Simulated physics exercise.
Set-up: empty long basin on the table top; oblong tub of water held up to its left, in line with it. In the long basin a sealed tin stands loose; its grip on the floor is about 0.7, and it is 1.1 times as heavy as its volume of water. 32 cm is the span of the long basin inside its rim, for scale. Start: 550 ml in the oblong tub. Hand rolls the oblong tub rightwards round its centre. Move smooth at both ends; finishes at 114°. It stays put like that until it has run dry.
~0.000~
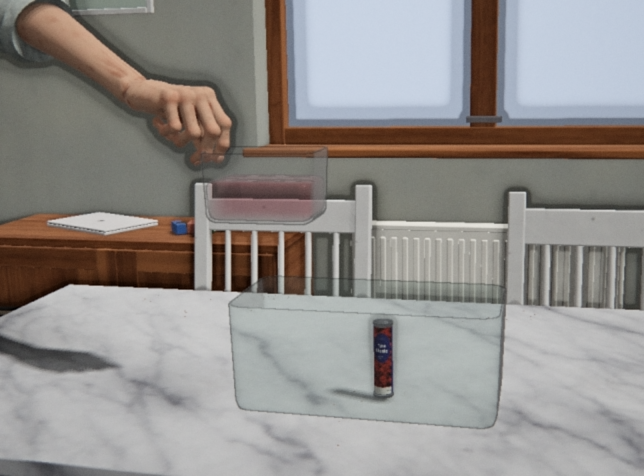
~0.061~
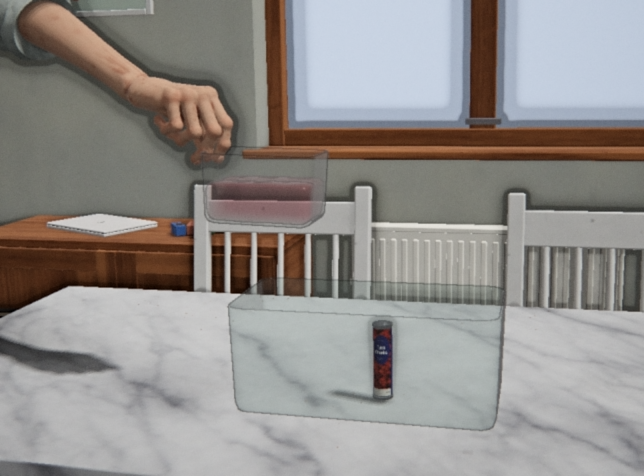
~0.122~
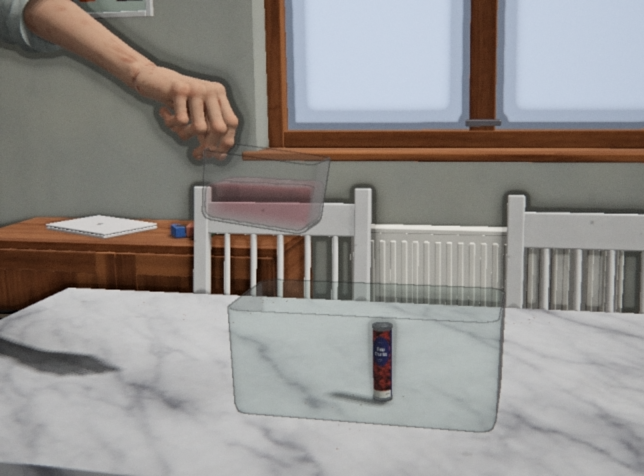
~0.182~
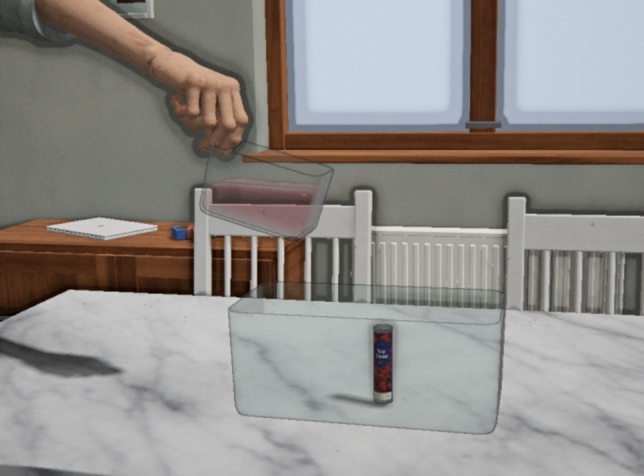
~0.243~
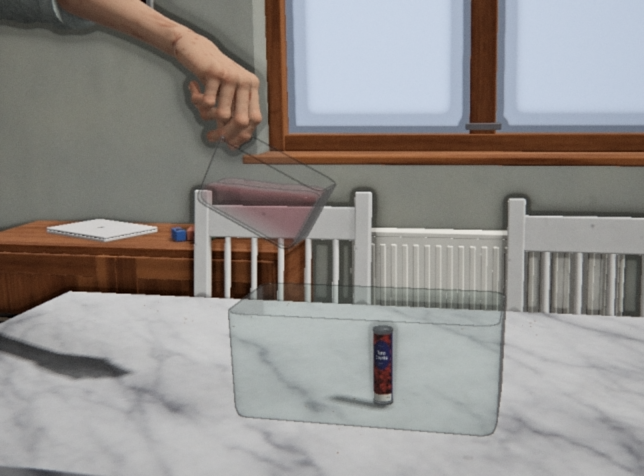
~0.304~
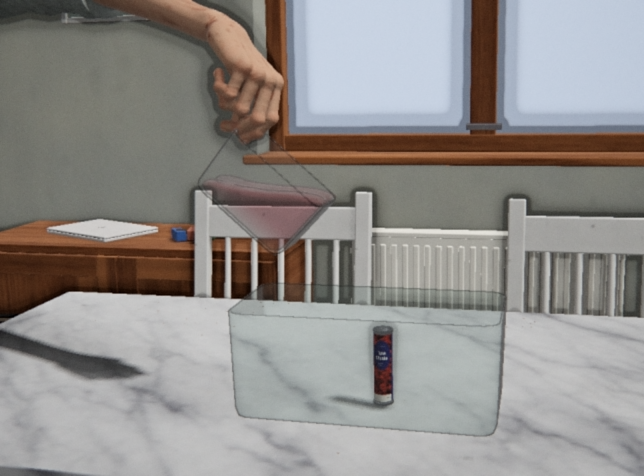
A hand reaches in from the upper left over a white marbled table in a grey-walled room, seen from the front and slightly above. Below it hangs a clear tub of pinkish liquid, up and left of a long, clear basin with a small red and blue tin, before white chairs and a wooden-framed window. The tub rolls smoothly rightwards, slowly then faster, as the hand shifts right and the view stays still.
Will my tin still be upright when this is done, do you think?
No, it will have gone over.
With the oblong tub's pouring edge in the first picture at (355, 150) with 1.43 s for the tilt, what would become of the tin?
After that, the tin stays vertical.
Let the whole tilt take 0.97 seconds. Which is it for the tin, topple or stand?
In that case the tin overturns.
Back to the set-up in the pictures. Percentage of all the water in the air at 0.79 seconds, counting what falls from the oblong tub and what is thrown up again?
Estimate: About 6 in a hundred.
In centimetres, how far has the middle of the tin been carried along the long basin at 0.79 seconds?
The tin is about 3 cm from where it started.
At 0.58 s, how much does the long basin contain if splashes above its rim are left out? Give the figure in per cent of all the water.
About 42%.
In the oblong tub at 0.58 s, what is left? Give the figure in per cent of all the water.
Around 24 percent.
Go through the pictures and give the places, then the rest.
Tilt 0°; pouring edge (320, 152); surface from (218, 179) to (320, 180); the long basin's rim runs from (246, 292) to (503, 303); the tin's top is at (383, 325), in the first picture.
Tilt 2°; pouring edge (321, 156); surface from (217, 180) to (319, 182), in the second picture.
Tilt 7°; pouring edge (323, 163); surface from (217, 181) to (319, 185), in the third picture.
Tilt 16°; pouring edge (326, 175); surface from (216, 182) to (322, 188), in the fourth picture.
Tilt 28°; pouring edge (328, 189); surface from (214, 182) to (325, 192), in the fifth picture.
Tilt 41°; pouring edge (327, 204); surface from (213, 178) to (327, 195); 1 per cent is over the edge, in the sixth picture.
Then, 0.58 s in, the tilt is 102° and 23 per cent is still to pour; the tin stands where it began.
Then, 0.79 s in, the tilt is 114° and 4 per cent is still to pour; the tin leans 18°.
Then, 1.01 s in, the tilt is 114° and 0 per cent is still to pour; the tin lies on its side.
Then, 1.24 s in, the tilt is 114° and 0 per cent is still to pour; the tin lies on its side.
Finally, the tin lies on its side.
